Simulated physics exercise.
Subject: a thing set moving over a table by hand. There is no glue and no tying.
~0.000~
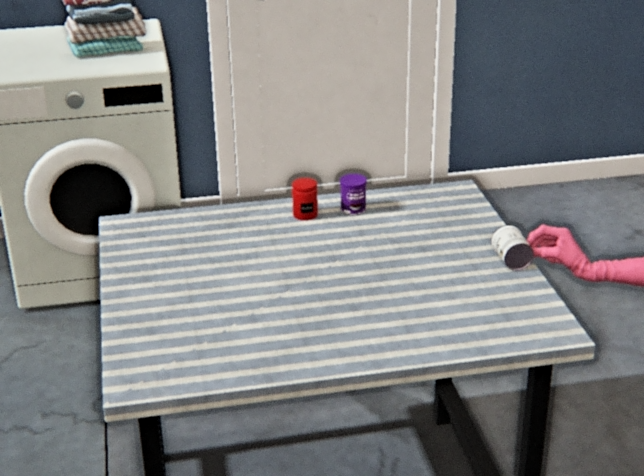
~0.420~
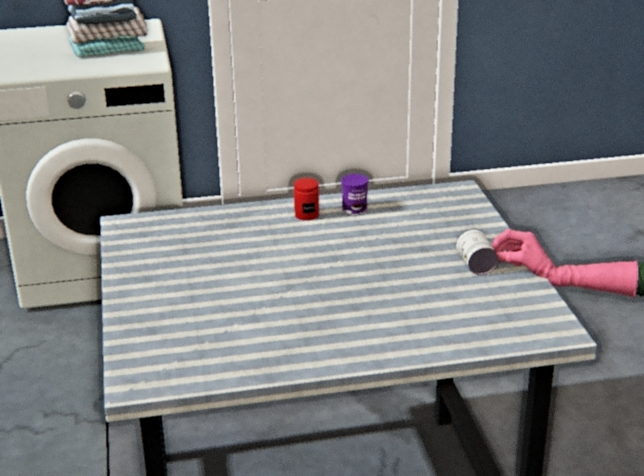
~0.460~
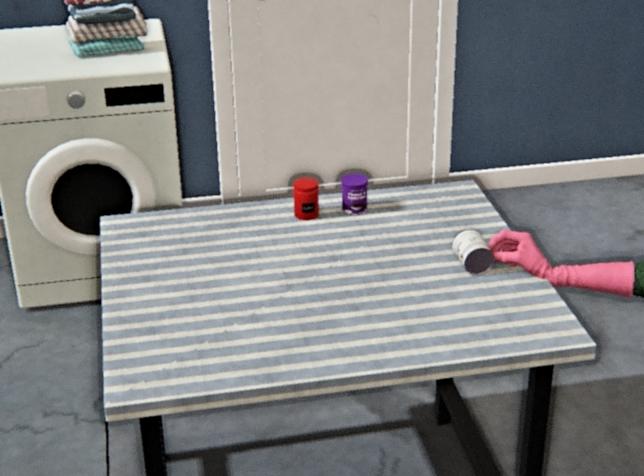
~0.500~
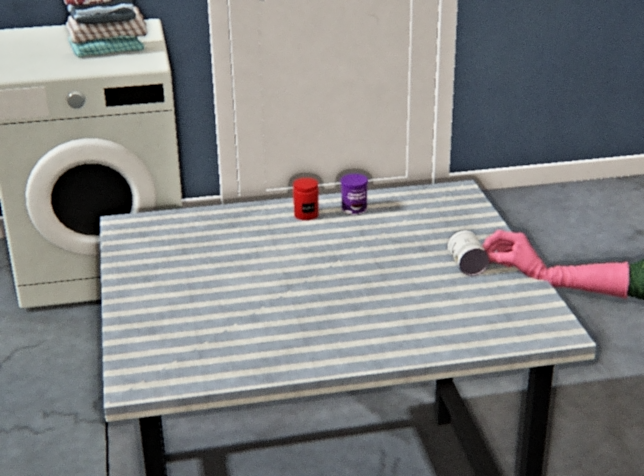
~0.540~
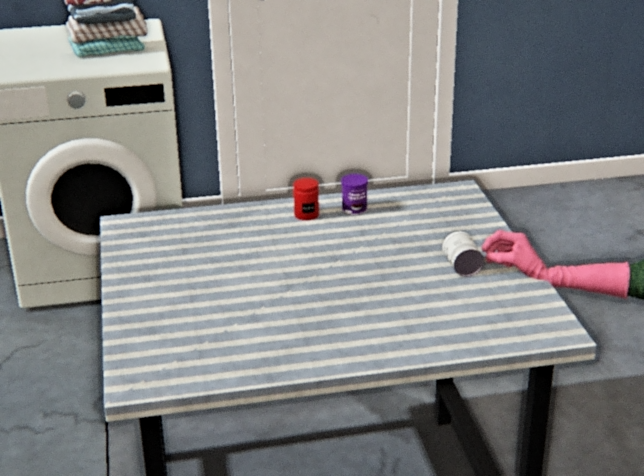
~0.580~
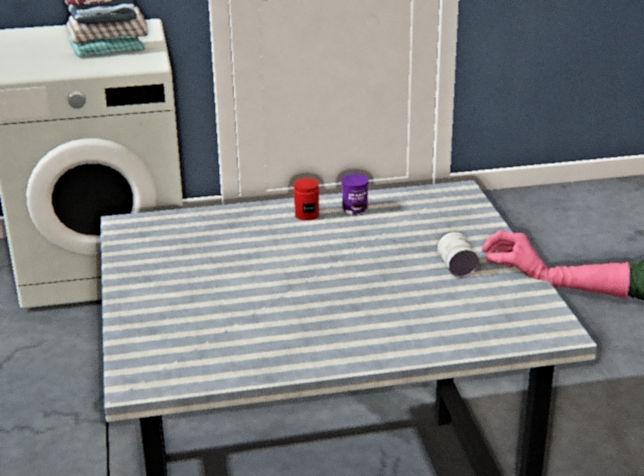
The footage shows a pink-gloved hand moving a white tin leftward from the right edge of a striped table, then drawing slightly apart from it as the tin shifts a little farther left, while red and purple containers stay still.
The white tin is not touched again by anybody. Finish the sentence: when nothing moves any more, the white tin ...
... is still on the table.
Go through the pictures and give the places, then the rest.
The first frame shows under the hand; white tin (513, 248).
The second frame shows under the hand; white tin (477, 253).
The third frame shows under the hand; white tin (474, 253).
The fourth frame shows white tin (469, 254).
The fifth frame shows white tin (463, 254).
The sixth frame shows white tin (458, 255) moved a little.
By 0.78 s, white tin moved about its own width near (434, 258).
By 0.98 s, white tin moved well along near (414, 260).
By 1.38 s, white tin moved well along near (389, 263).
When it is over (2.4 s), moved from the start, white tin. End places, in pixels of the last picture, white tin near (381, 263).
